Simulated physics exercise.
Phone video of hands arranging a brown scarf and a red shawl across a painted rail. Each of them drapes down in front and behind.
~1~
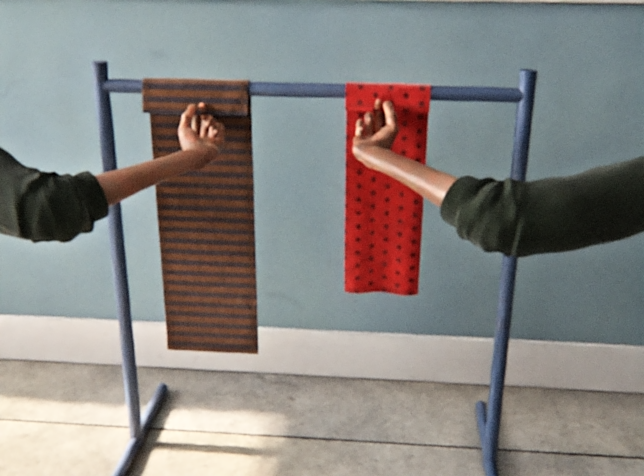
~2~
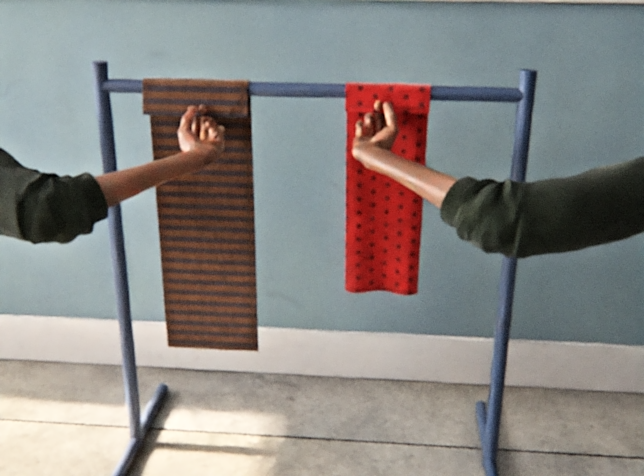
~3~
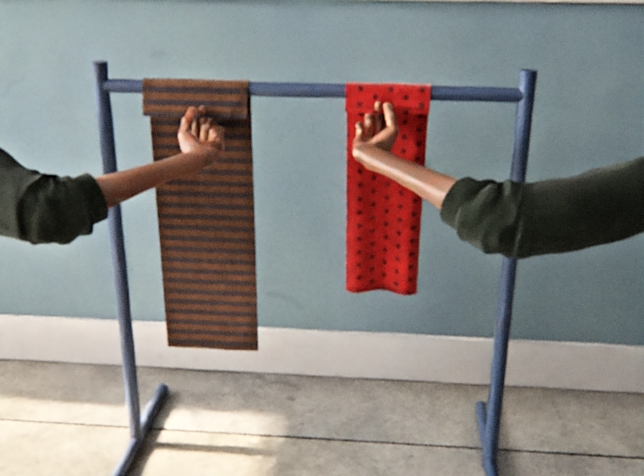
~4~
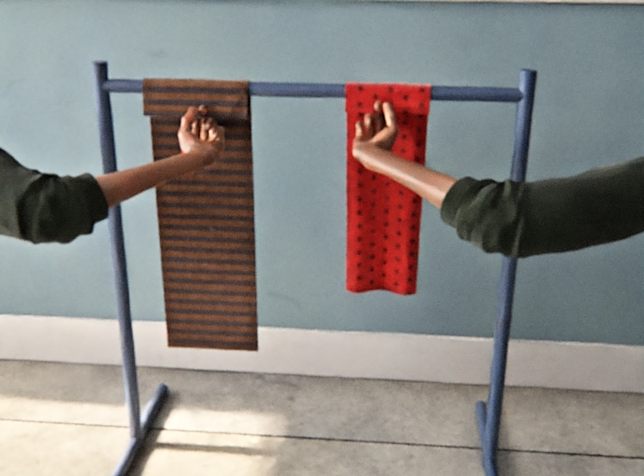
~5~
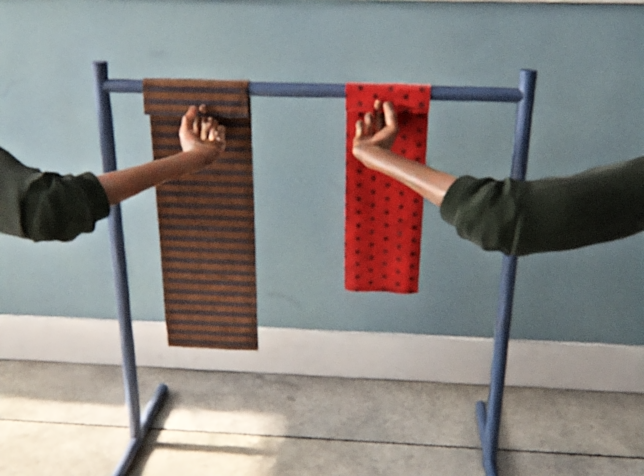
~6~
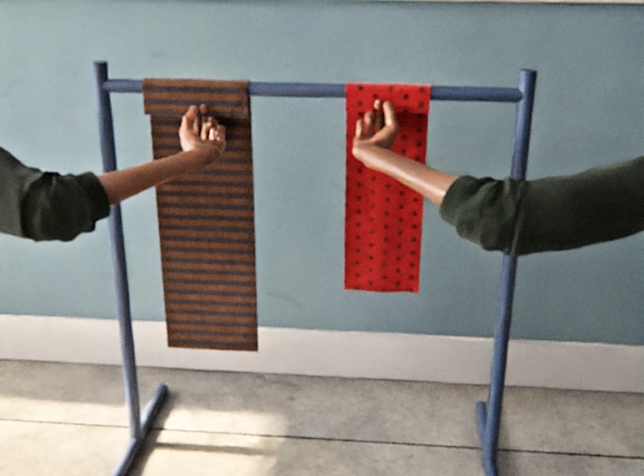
At first, a striped brown scarf and a dotted red shawl drape over a blue rail, their front flaps far shorter than the backs, with one hand held at each. The hands stay in place and almost nothing moves, though the shawl's wavy lower edge flattens very slightly by the end.
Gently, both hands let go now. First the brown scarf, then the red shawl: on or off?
Brown scarf: Off; red shawl: Off.
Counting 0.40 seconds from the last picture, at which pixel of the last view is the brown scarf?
About (211, 319).
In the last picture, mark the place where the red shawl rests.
It comes to rest around (375, 453).
Then, 0.40 s on from there, scarf clear of the rail and dropping near (211, 319); shawl clear of the rail and dropping near (382, 273).
Then, 0.64 s on from there, scarf in a heap on the floor near (220, 441); shawl in a heap on the floor near (375, 445).
In the end, scarf in a heap on the floor near (220, 443); shawl in a heap on the floor near (375, 453). The brown scarf slips to the floor and the red shawl is pulled off by its long side.
